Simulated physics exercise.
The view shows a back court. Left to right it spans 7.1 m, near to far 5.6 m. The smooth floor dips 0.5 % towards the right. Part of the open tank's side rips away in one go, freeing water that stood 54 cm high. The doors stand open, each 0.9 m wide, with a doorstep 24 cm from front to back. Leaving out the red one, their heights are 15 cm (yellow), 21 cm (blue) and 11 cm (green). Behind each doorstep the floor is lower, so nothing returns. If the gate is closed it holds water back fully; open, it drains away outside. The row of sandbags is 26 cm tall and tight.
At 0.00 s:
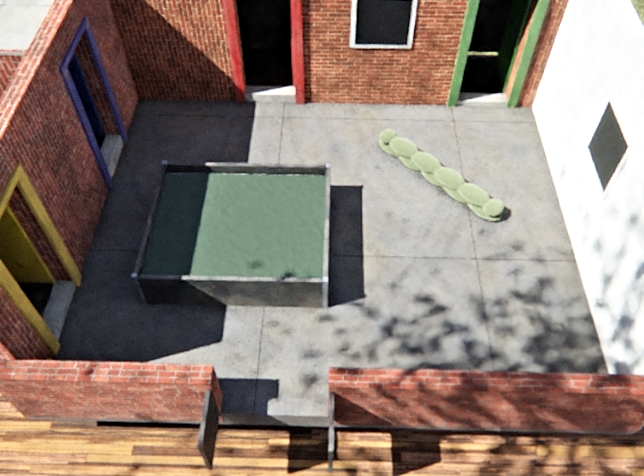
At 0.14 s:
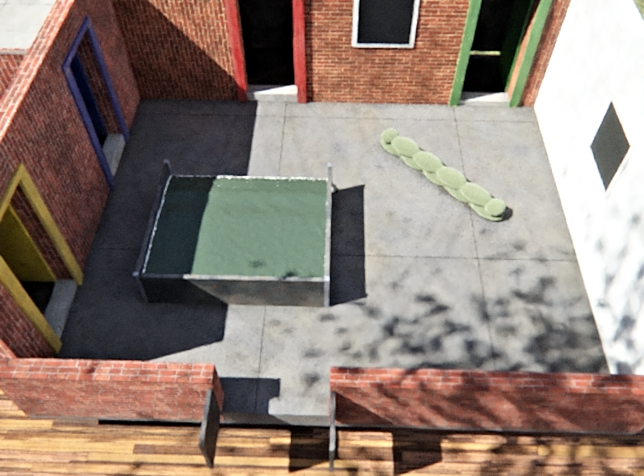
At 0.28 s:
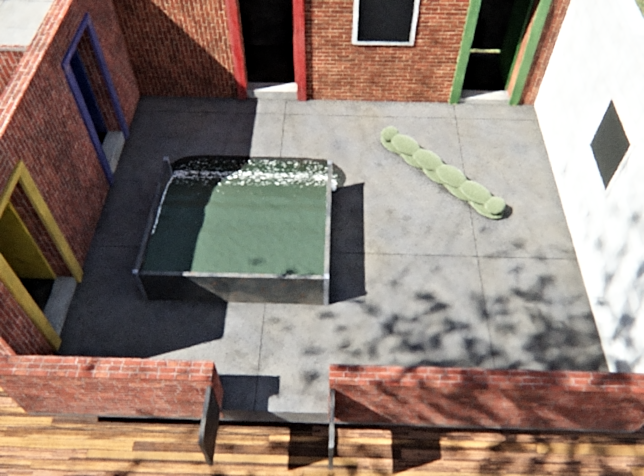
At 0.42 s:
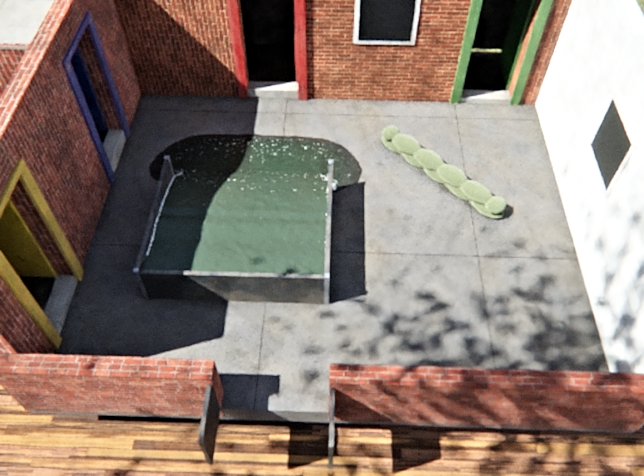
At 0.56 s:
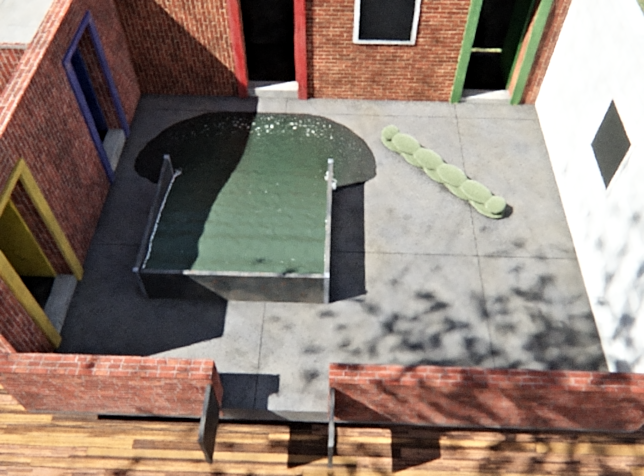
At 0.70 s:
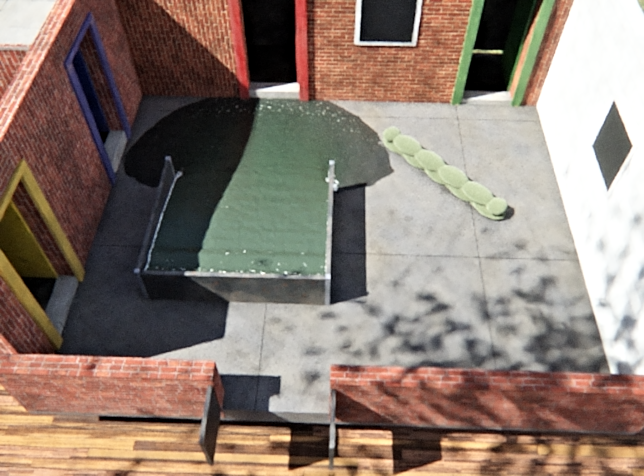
Dark green water poured out of the open tank in the brick-walled court after its far side gave way, fanning across the grey floor until it reached the red door at the back.
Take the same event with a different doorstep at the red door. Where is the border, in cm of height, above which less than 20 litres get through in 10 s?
About 31 cm.
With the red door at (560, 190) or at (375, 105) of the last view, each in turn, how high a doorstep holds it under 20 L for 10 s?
Roughly 7.5 and 15 cm.
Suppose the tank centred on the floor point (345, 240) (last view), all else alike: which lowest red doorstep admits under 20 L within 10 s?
About 25 cm.
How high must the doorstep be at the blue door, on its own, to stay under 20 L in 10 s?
About 9.0 cm at blue.
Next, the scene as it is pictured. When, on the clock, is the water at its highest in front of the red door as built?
Near 1.4 s.
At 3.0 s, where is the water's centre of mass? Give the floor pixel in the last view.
Around (273, 153).
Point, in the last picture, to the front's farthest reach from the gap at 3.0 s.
At about (533, 106).
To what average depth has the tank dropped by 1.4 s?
Roughly 29 cm on average.
After 1.4 s water covers 25 % of the floor, deepest (38 cm) near (282, 99); 36 cm at the red door, 43 litres in over its 17 cm doorstep.
After 3.0 s water covers 40 % of the floor, deepest (30 cm) near (143, 95); 25 cm at the red door, 179 litres in over its 17 cm doorstep.
After 10.0 s water covers 95 % of the floor, deepest (15 cm) near (584, 293); 5 cm at the red door, 197 litres in over its 17 cm doorstep.
At the red door as built, the water arrived by 0.7 s and peaked near 36 cm at 1.4 s.
With a doorstep of 27 cm, 46 litres would have come in within the 10 s; with 36 cm, 1 litre. So under 20 litres takes about 31 cm.
